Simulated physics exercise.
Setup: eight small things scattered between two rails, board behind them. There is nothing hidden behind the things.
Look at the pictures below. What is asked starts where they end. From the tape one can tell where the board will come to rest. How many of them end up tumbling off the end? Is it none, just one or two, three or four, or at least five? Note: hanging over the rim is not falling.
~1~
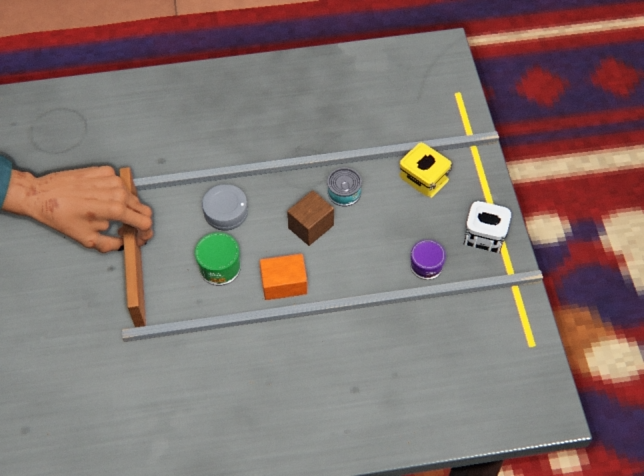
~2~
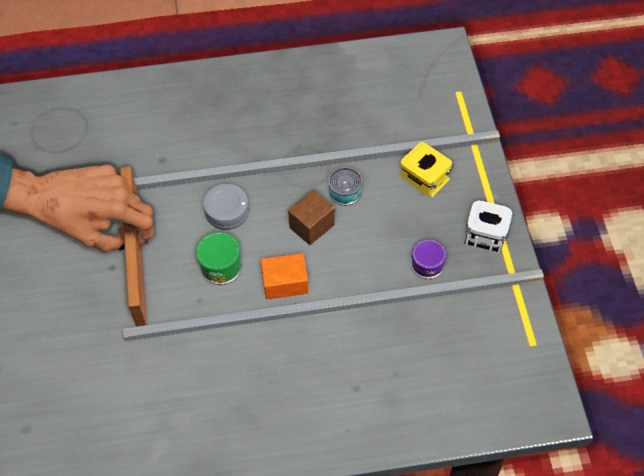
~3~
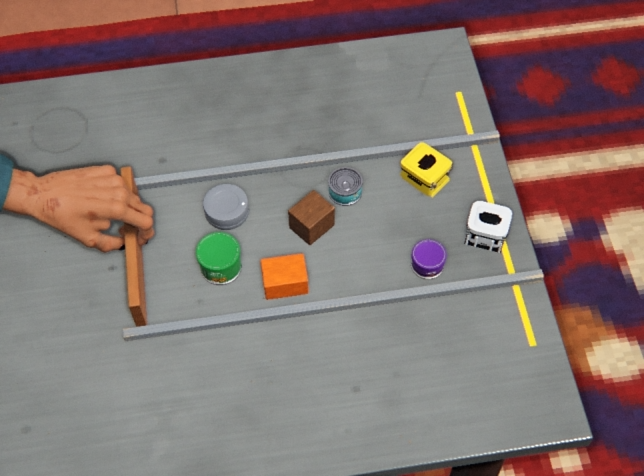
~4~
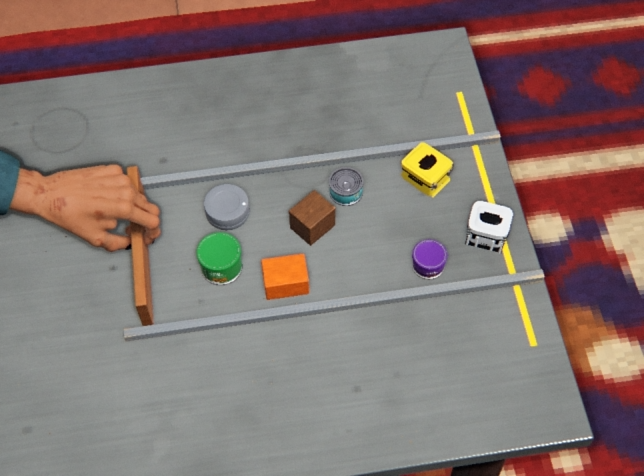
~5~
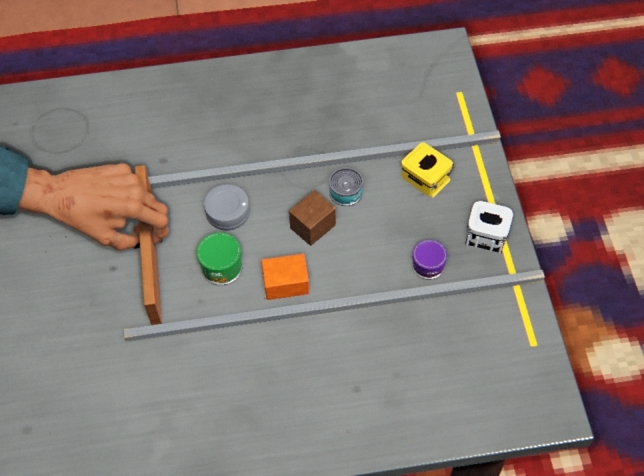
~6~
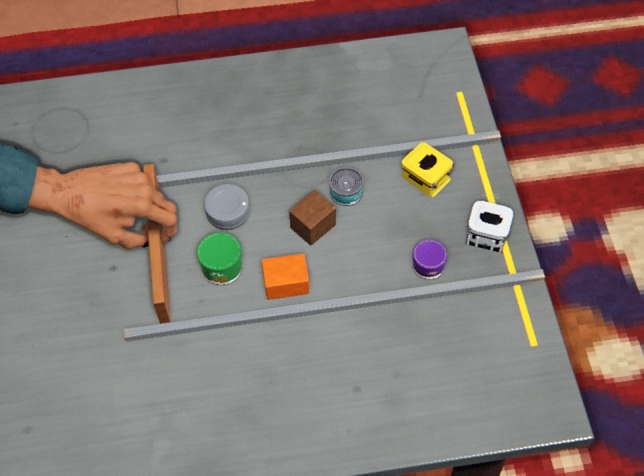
It ends with five or upward gone from the table.
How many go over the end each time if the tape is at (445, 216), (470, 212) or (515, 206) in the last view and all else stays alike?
Try 1: 0; try 2: 3; try 3: 8.
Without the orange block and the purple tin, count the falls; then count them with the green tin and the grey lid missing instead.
The number is 4 for the first case and 3 for the second.
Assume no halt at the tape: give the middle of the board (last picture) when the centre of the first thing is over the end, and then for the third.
First: Around (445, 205). Next: Around (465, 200).
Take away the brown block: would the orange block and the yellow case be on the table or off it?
The orange block stays up top while the yellow case ends up below.
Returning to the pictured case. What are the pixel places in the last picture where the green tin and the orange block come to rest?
Taking them in turn, first comes (520, 213), then (526, 251).
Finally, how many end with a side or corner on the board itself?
Well, it touches 3.
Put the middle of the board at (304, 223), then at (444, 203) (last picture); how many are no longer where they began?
So far 5, and 8 at the second.
Soon after, none off yet; white case at rest near (489, 226); yellow case at rest near (426, 171); purple tin at rest near (429, 260).
After that, none off yet; white case at rest near (489, 226); yellow case displaced a little near (443, 168); purple tin at rest near (429, 260).
And then, none off yet; white case displaced a little near (504, 222); yellow case displaced well along near (507, 167); purple tin displaced well along near (498, 253).
In the end, the number that fall off is five or more; gone, brown block, turquoise tin, purple tin, yellow case and white case.
